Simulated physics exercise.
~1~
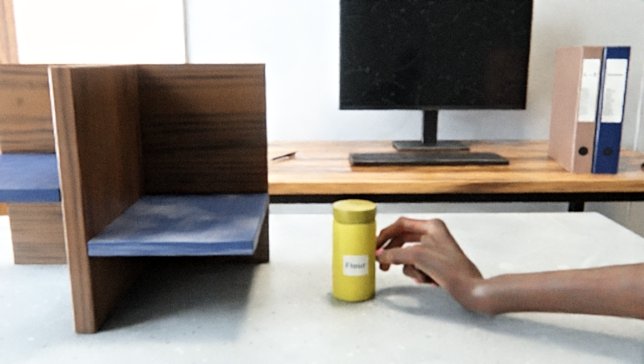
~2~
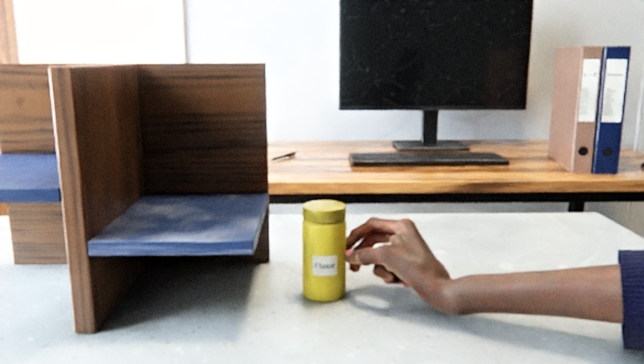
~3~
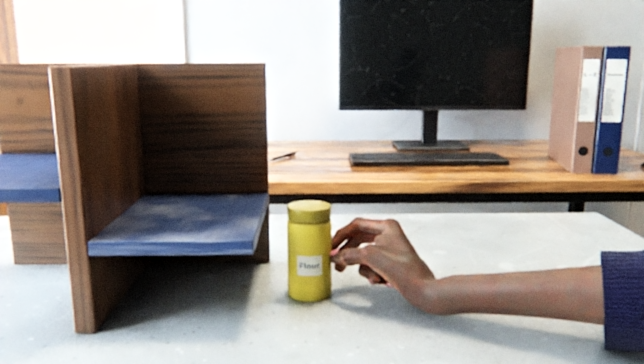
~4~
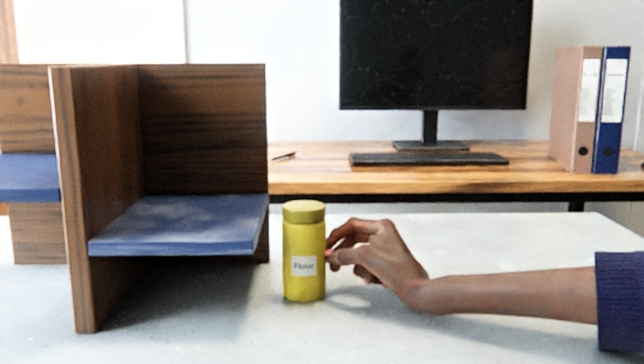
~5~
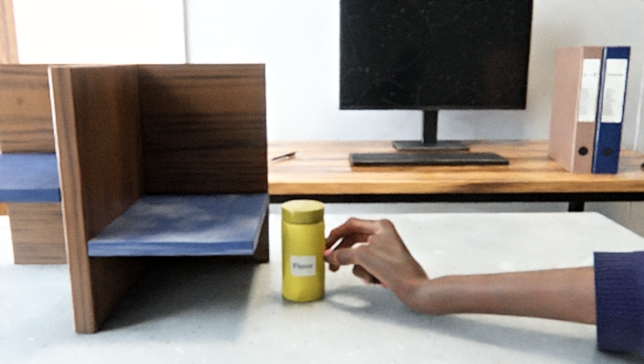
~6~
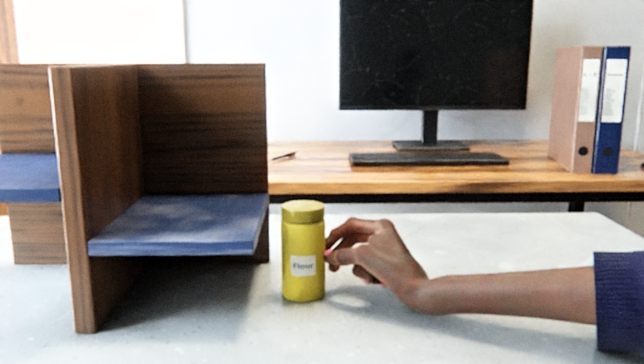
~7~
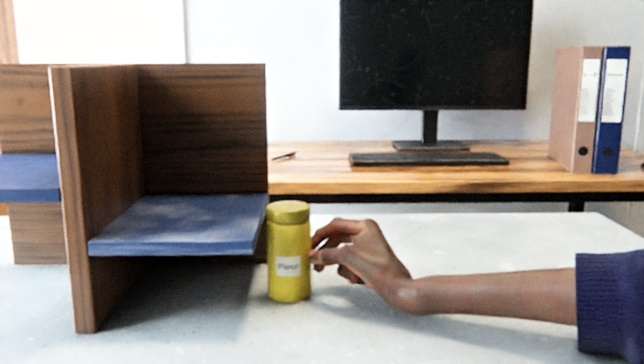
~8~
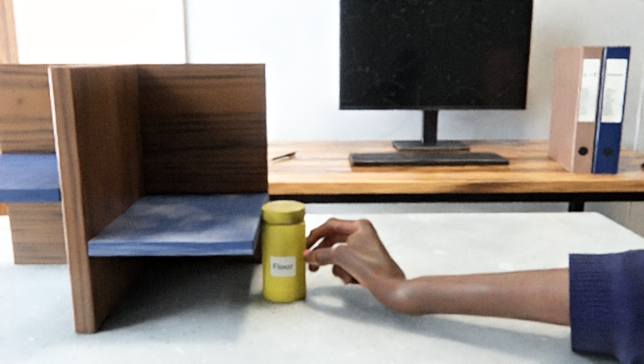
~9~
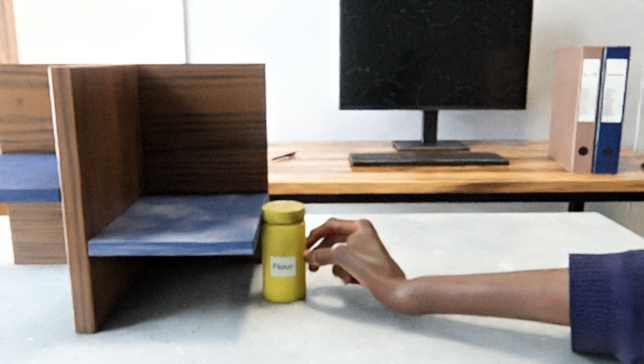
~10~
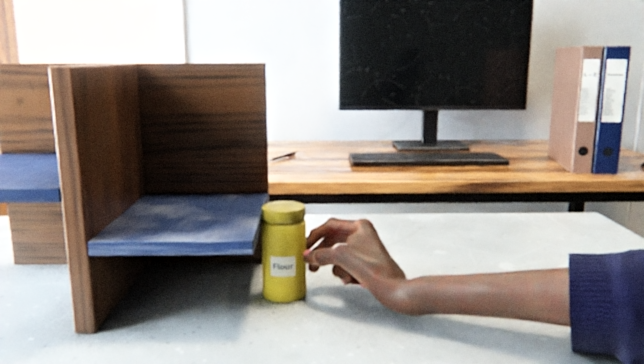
A yellow shaker slides left under a hand's push and stops at the low shelf's opening.
